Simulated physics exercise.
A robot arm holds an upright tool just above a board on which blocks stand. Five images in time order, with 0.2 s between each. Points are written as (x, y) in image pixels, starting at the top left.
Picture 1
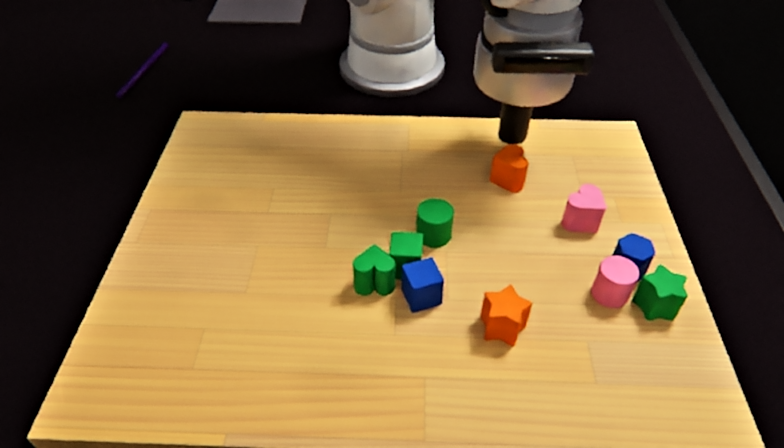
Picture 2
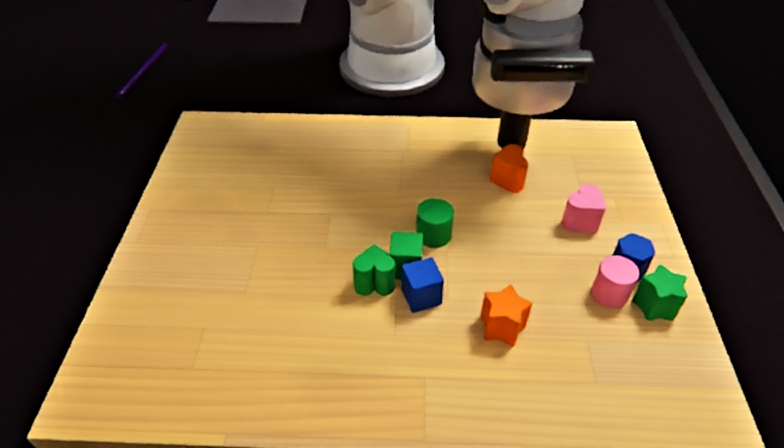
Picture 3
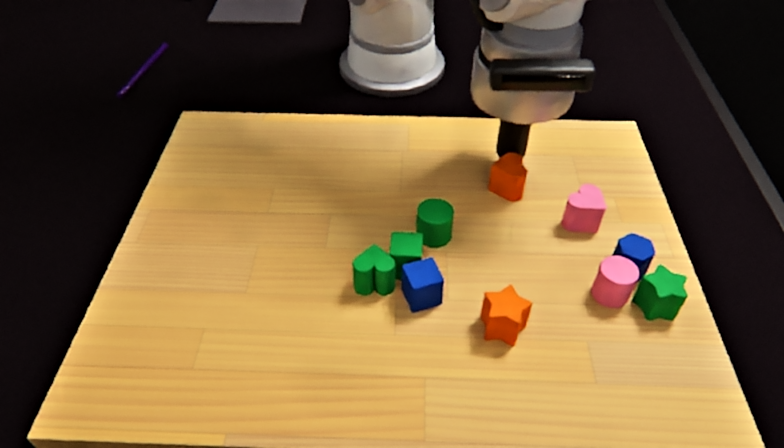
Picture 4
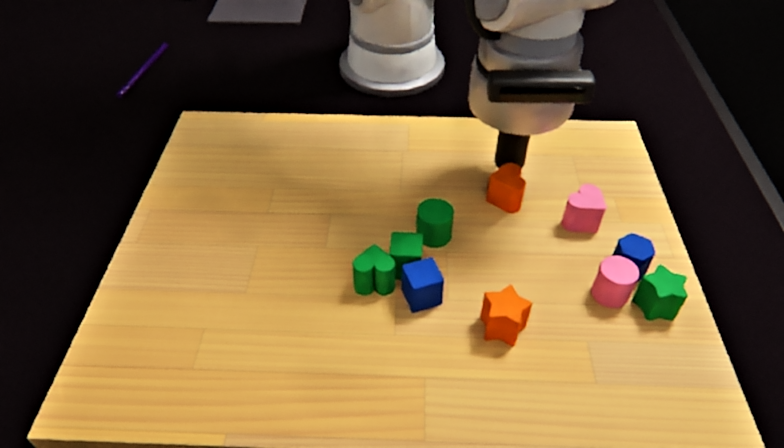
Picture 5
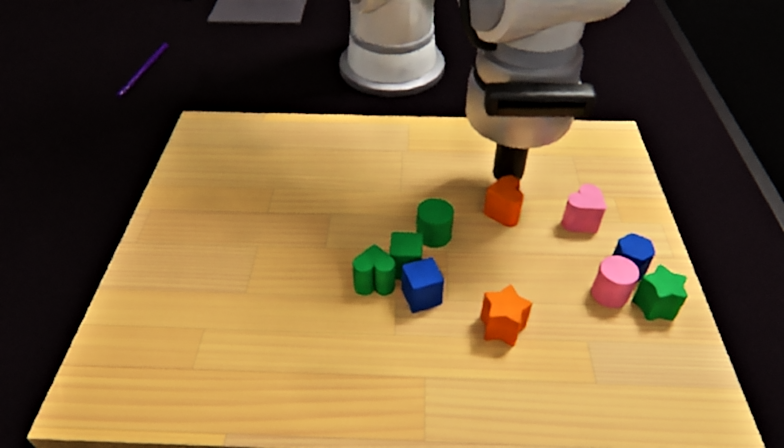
A robot arm's dark upright tool moves toward the near side of a wooden board, pushing an orange heart block a short way toward the viewer, while the green, blue, pink and orange star-shaped blocks around it stay still.
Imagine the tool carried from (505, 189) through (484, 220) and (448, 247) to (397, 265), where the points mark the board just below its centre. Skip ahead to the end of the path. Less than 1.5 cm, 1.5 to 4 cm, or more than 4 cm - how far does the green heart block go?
Answer: 1.5 to 4 cm.
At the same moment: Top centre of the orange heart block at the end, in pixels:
The middle of the upper face of the orange heart block will lie at about (501, 230) in the picture.
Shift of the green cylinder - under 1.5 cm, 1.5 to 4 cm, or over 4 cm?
Over 4 cm.
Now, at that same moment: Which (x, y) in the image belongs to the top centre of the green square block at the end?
The middle of the upper face of the green square block will lie at about (375, 262) in the picture.
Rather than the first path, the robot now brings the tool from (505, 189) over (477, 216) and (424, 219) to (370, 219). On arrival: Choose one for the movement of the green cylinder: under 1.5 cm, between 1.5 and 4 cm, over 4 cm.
Net shift: 1.5 to 4 cm.
The first path, step by step. One third of the way, tool at (486, 207); orange heart block at (502, 222), turned 45° anticlockwise.
Two thirds of the way, tool at (448, 234); green cylinder at (415, 214); orange heart block at (501, 230), turned 85° anticlockwise.
At the end, tool at (398, 252); green heart block at (350, 280); green square block at (375, 262), turned 40° anticlockwise; green cylinder at (388, 215); orange heart block at (501, 230), turned 85° anticlockwise.
